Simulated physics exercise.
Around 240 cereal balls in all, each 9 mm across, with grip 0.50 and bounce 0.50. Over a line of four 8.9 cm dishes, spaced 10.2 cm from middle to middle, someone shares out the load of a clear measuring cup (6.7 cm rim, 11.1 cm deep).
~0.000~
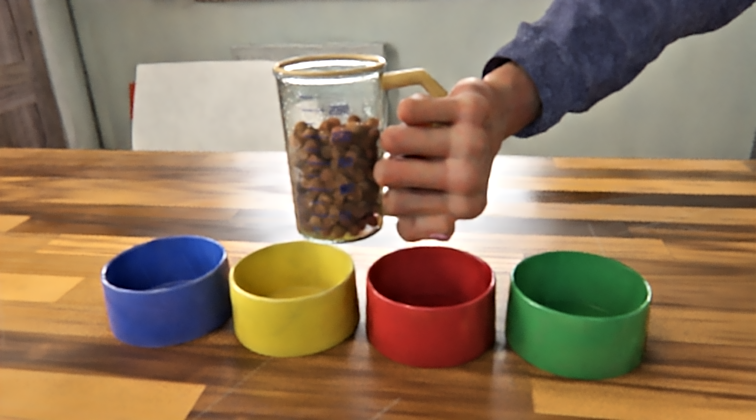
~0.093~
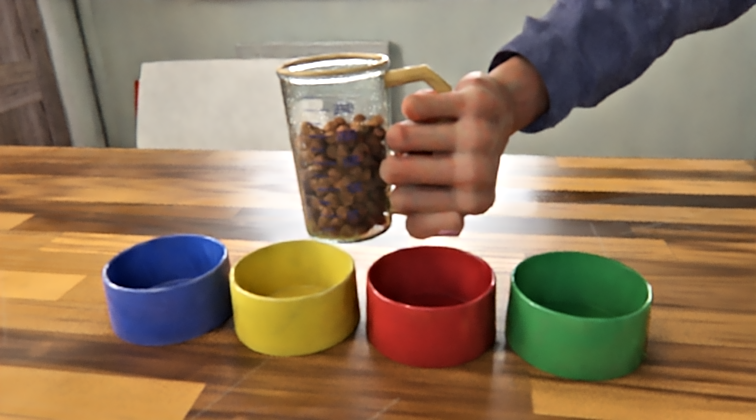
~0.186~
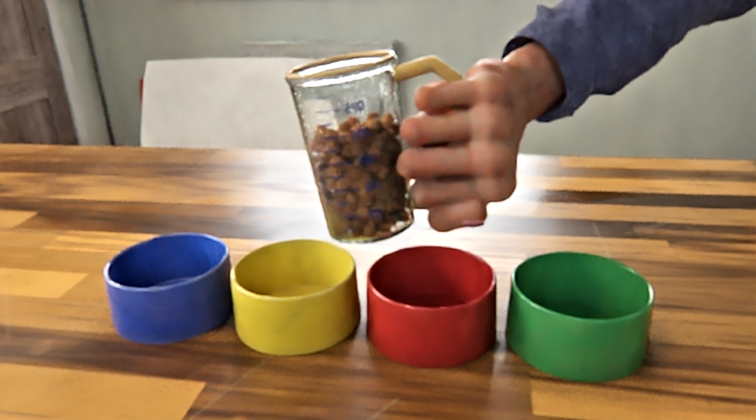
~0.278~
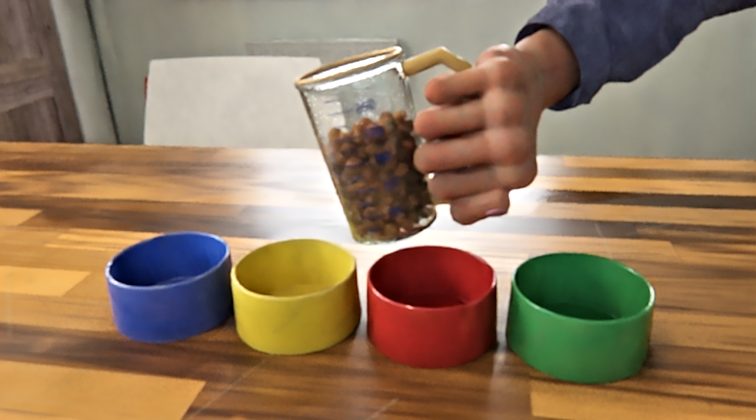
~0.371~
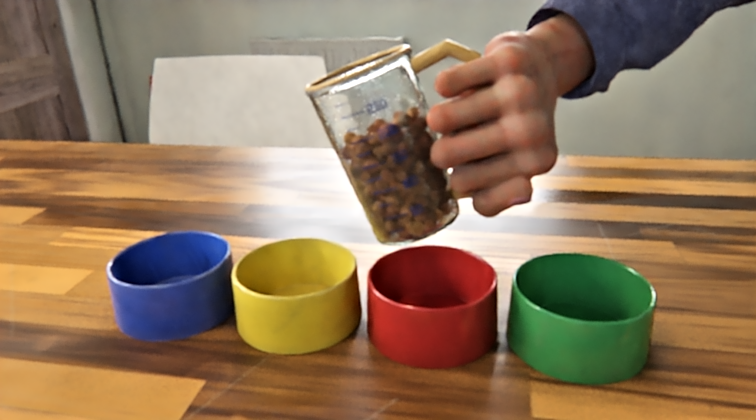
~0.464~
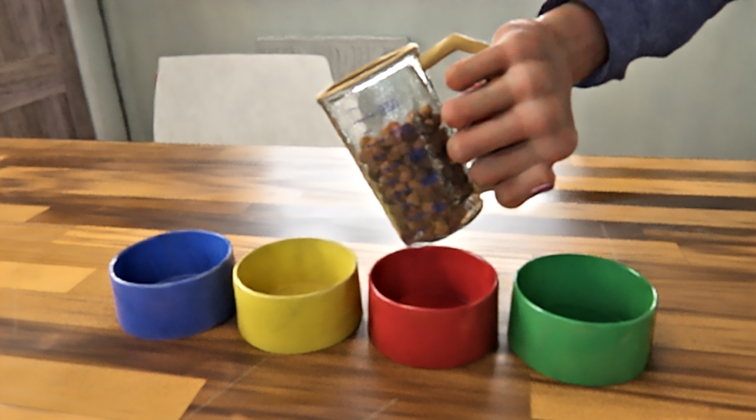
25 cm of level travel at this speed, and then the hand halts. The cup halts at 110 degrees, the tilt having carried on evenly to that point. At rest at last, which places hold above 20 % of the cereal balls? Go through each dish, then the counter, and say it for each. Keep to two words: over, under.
Outcome: Red dish: It will hold at most a fifth; blue dish: It will hold at most a fifth; green dish: It will hold more than a fifth; yellow dish: It will hold at most a fifth; counter: It will hold at most a fifth.
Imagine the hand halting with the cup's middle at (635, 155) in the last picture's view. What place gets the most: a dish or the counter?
Result: Biggest portion at counter.
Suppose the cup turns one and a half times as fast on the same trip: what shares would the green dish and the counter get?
Then the green dish would get 40 and the counter 10.
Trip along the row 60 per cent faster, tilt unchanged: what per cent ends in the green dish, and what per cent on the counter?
Green: 100; counter: 0.
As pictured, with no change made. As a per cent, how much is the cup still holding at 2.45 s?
30 per cent.
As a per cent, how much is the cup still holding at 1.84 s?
That would be some 85 per cent.
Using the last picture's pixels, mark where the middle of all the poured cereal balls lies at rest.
About (580, 313).
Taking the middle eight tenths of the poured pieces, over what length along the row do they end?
The stretch is around 6 cm long.
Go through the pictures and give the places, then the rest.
In the first frame, cup at (335, 149), tilt 0 degrees, lip at (279, 65), moved 0.0 cm; middle of the pieces at (335, 169); blue dish at (166, 262); yellow dish at (293, 268); red dish at (430, 275); green dish at (579, 282).
In the second frame, cup at (341, 149), tilt 2 degrees, lip at (282, 67), moved 0.4 cm; middle of the pieces at (342, 169).
In the third frame, cup at (357, 149), tilt 8 degrees, lip at (291, 72), moved 1.4 cm; middle of the pieces at (359, 169).
In the fourth frame, cup at (373, 149), tilt 14 degrees, lip at (300, 79), moved 2.5 cm; middle of the pieces at (377, 169).
In the fifth frame, cup at (389, 149), tilt 20 degrees, lip at (310, 87), moved 3.5 cm; middle of the pieces at (395, 169).
In the sixth frame, cup at (405, 150), tilt 26 degrees, lip at (321, 95), moved 4.6 cm; middle of the pieces at (413, 169); blue dish at (172, 256); yellow dish at (296, 265); red dish at (433, 275); green dish at (583, 286). The cup turns about 65 degrees a second and travels 11 cm a second.
After 1.29 s, tilt 79 degrees; cup holds 100 %.
Then, at 1.84 s, tilt 110 degrees; cup holds 85 %, green 10 %.
After 2.45 s, tilt 110 degrees; cup holds 30 %, green 65 %.
By 3.7 s all is still; red 5 %, blue 0 %, green 95 %, yellow 0 %, counter 5 %.
